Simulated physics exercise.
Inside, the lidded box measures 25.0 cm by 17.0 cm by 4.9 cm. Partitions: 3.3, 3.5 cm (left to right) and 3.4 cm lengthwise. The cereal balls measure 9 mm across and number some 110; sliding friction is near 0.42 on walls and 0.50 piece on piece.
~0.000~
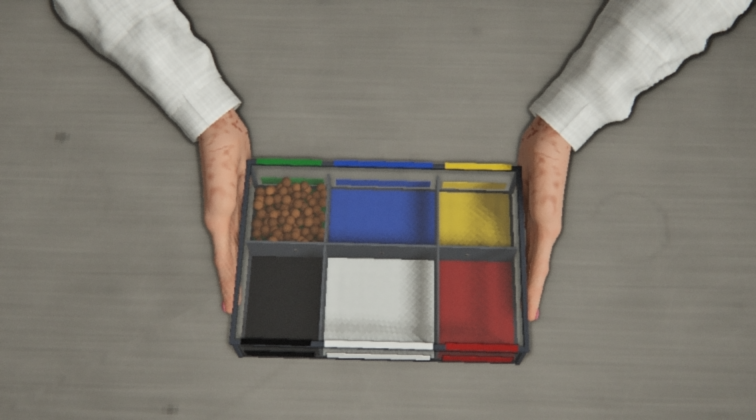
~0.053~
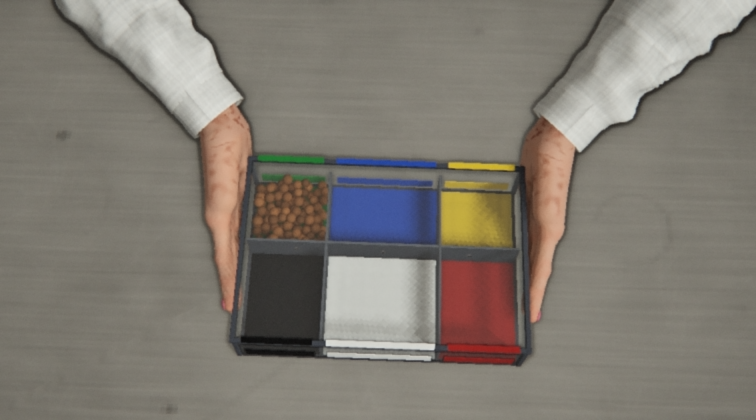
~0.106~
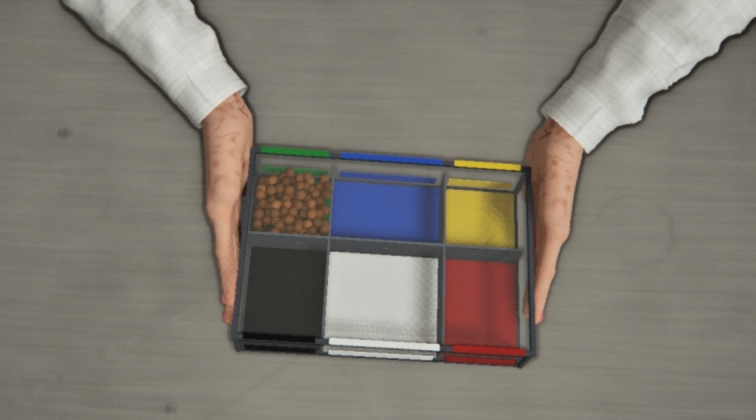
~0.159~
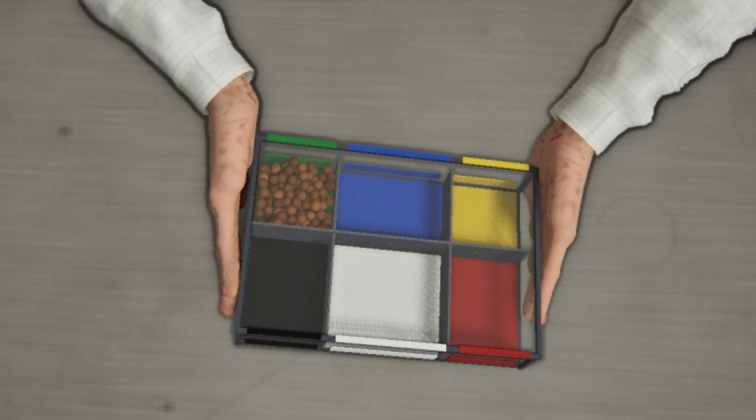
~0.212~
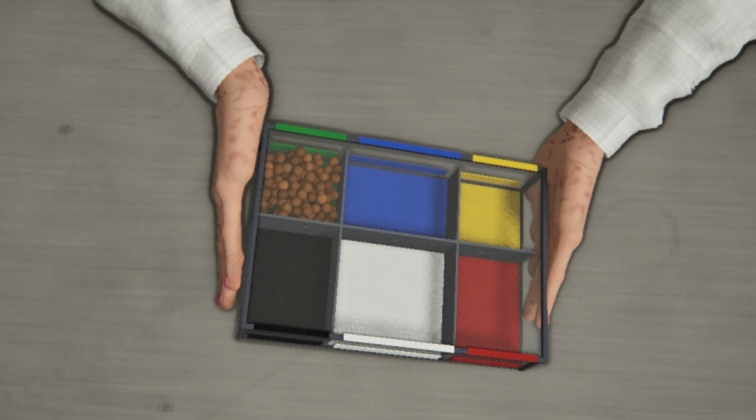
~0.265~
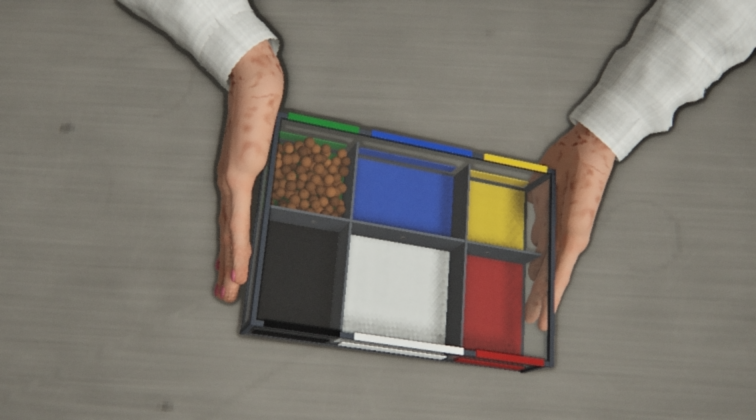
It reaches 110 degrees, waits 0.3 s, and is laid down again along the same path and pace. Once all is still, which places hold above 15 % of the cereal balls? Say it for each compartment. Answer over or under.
Red compartment: Over; blue compartment: Under; green compartment: Over; yellow compartment: Under; white compartment: Under; black compartment: Under.
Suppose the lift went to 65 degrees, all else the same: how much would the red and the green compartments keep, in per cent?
Then: Red 0; green 85.
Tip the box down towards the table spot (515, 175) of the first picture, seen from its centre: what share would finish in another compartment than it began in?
About 20 per cent.
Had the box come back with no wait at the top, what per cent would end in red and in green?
Then: Red 25; green 70.
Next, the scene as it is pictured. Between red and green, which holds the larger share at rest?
The green compartment.
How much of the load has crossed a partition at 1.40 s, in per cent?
About 30 per cent.
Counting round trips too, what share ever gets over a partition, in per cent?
Some 35 per cent.
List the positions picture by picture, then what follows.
The first frame shows box tilt 0 degrees, front corners at (234, 340) and (524, 347); green 100 %.
The second frame shows box tilt 1 degrees, front corners at (234, 338) and (526, 349).
The third frame shows box tilt 5 degrees, front corners at (236, 334) and (531, 352), lowest corner right front.
The fourth frame shows box tilt 10 degrees, front corners at (240, 328) and (536, 354), lowest corner right front.
The fifth frame shows box tilt 15 degrees, front corners at (246, 324) and (542, 358), lowest corner right front.
The sixth frame shows box tilt 20 degrees, front corners at (256, 320) and (548, 362), lowest corner right front; green 100 %. Its pace works out near 100 degrees a second.
After 1.40 s, tilt 110 degrees; red 20 %, blue 5 %, green 70 %, yellow 5 %.
After 2.16 s, tilt 55 degrees; red 30 %, green 65 %, yellow 5 %.
After 2.94 s, tilt 0 degrees; red 30 %, green 65 %, yellow 5 %.
By 3.4 s all is still; red 30 %, blue 0 %, green 65 %, yellow 5 %, white 0 %, black 0 %.
